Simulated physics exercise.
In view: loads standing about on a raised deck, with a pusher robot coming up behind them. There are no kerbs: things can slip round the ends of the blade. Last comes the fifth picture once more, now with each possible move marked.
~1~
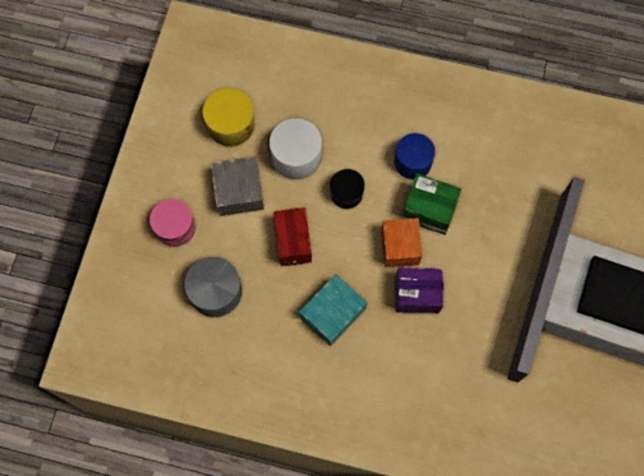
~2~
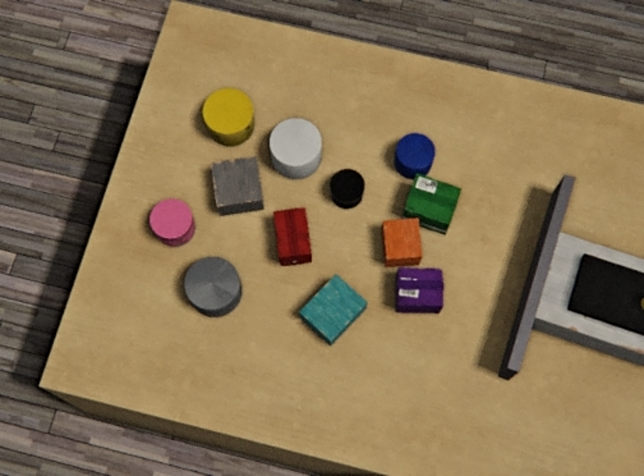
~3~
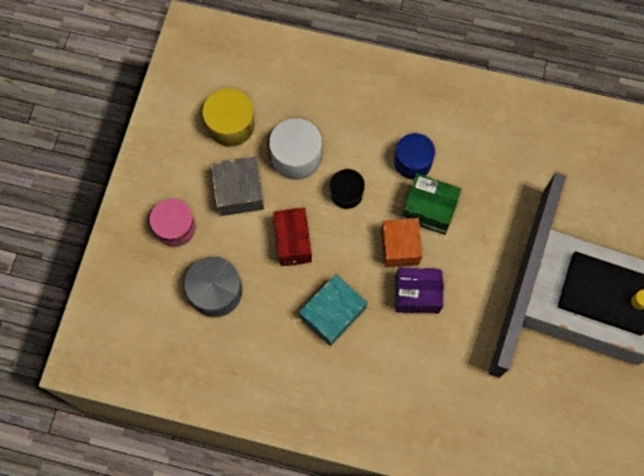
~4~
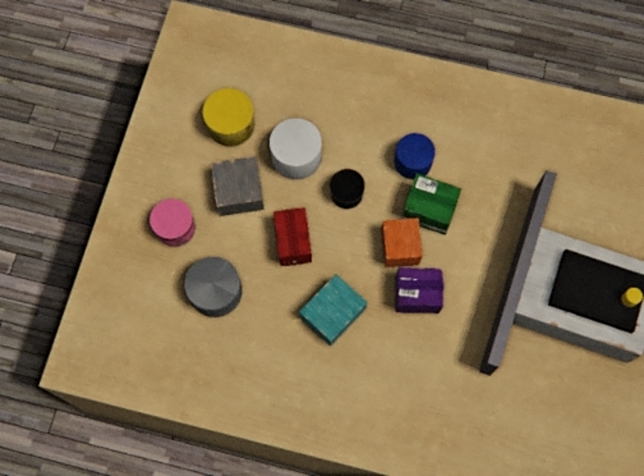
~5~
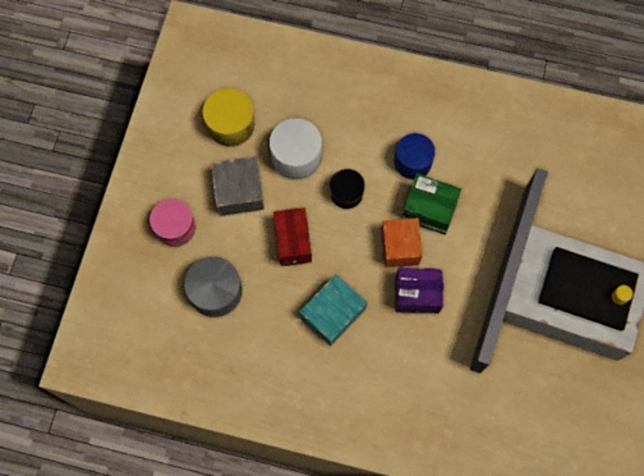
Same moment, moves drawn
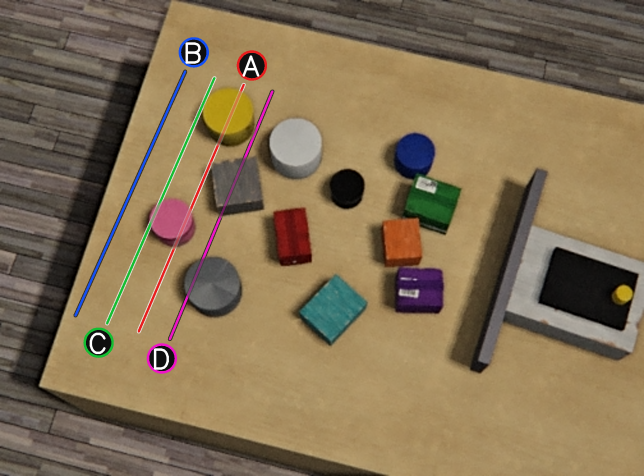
A pusher robot with a wide grey blade creeps left across the raised deck from the right edge, a yellow knob on its dark top coming into view. The crates, parcels, pails and canisters ahead of it stay still, the gap to the purple and green parcels narrowing as it advances, with nothing touched.
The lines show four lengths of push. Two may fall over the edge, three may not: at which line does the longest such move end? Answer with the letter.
No farther than A.
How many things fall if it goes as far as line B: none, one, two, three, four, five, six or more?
In all, six or more.
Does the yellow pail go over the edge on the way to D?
By then, no.
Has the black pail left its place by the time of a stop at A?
By then, yes.
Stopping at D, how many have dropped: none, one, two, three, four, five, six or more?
In all, none.
On the marked copy, A at (194, 202); B at (133, 188); C at (163, 195); D at (223, 210).
Following A. Soon after the start, robot (463, 258); blue canister (400, 152); green parcel (381, 192).
Later, robot (346, 230); grey crate (191, 173); yellow pail (213, 105).
In the end, robot (257, 209); grey crate over the edge; pink pail over the edge; two fallen.
As for the rest, B drops eight; C drops six; D is within the limit but short.
